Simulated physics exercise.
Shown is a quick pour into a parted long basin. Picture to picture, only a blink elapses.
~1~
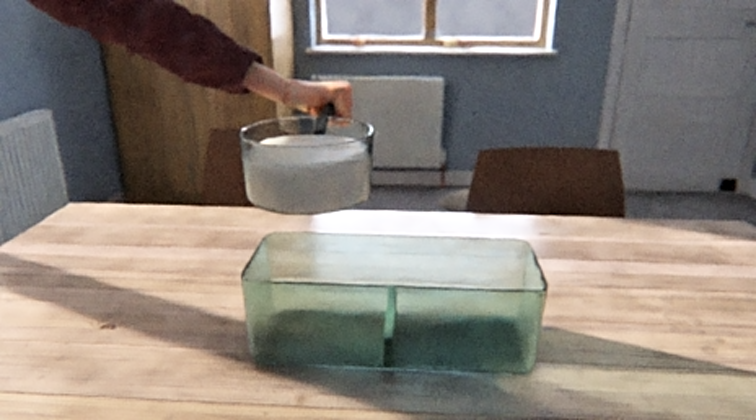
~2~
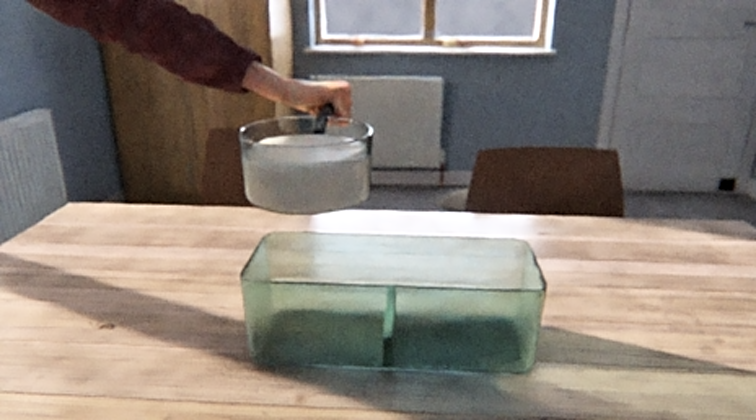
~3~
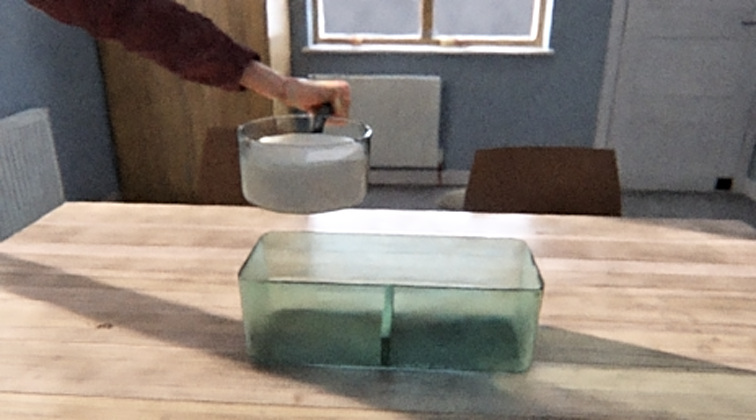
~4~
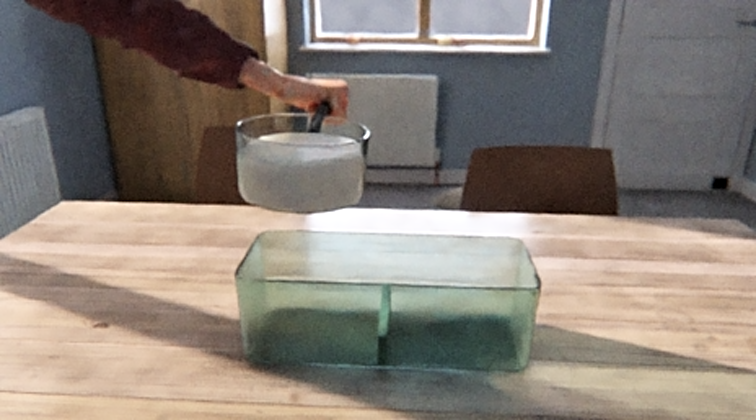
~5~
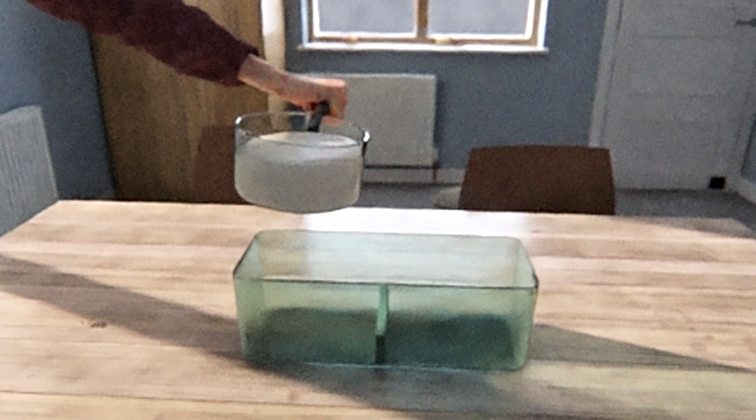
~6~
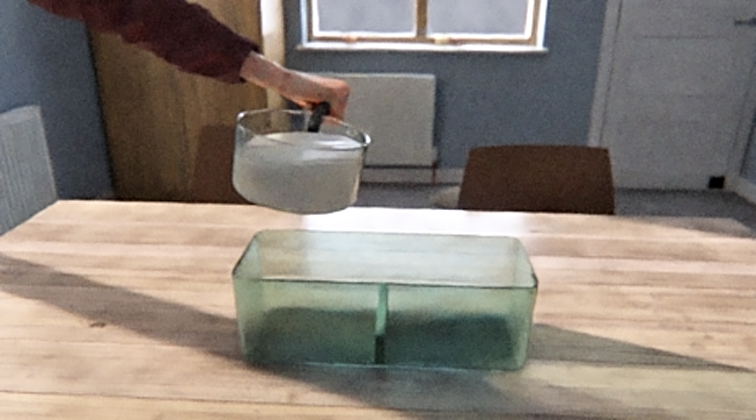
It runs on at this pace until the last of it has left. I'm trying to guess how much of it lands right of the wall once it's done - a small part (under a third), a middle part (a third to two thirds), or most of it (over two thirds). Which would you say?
I'd say most of it, over two thirds.
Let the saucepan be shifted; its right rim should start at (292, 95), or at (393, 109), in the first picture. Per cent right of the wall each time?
Start one gives close to 10 percent, start two close to 95 percent.
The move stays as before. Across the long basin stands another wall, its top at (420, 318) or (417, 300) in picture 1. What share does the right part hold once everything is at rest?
About 50 % and 55 %.
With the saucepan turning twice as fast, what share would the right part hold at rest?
I'd estimate some 75 percent.
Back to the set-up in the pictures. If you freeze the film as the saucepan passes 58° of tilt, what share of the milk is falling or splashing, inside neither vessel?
I'd say some 25 per cent of it.
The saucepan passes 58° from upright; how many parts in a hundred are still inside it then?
It keeps around 70 per cent at that angle.
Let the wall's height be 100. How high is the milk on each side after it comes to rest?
The left side ends up close to 20, the right side close to 70.
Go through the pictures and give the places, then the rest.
In the first frame, it leans 0°; its right rim is at (372, 133); the milk meets the walls at (249, 147) and (370, 150); the long basin's rim runs from (254, 255) to (538, 264); the wall's top is at (391, 309).
In the second frame, it leans 0°; its right rim is at (371, 134); the milk meets the walls at (248, 147) and (369, 150).
In the third frame, it leans 2°; its right rim is at (370, 135); the milk meets the walls at (246, 146) and (367, 149).
In the fourth frame, it leans 4°; its right rim is at (368, 136); the milk meets the walls at (243, 145) and (365, 149).
In the fifth frame, it leans 7°; its right rim is at (367, 139); the milk meets the walls at (241, 145) and (363, 149).
In the sixth frame, it leans 11°; its right rim is at (368, 143); the milk meets the walls at (242, 144) and (365, 149).
A moment on, the saucepan is tipped part way and 68 per cent is still to pour, 0 is left of the wall and 8 right of it.
Next, the saucepan is tipped on its side and 17 per cent is still to pour, 5 is left of the wall and 69 right of it.
Then the saucepan is tipped right over and 2 per cent is still to pour, 16 is left of the wall and 80 right of it.
Later the saucepan is tipped right over and 0 per cent is still to pour, 21 is left of the wall and 79 right of it.
Finally, 21 per cent lies left of the wall, 78 right of it and 0 outside.
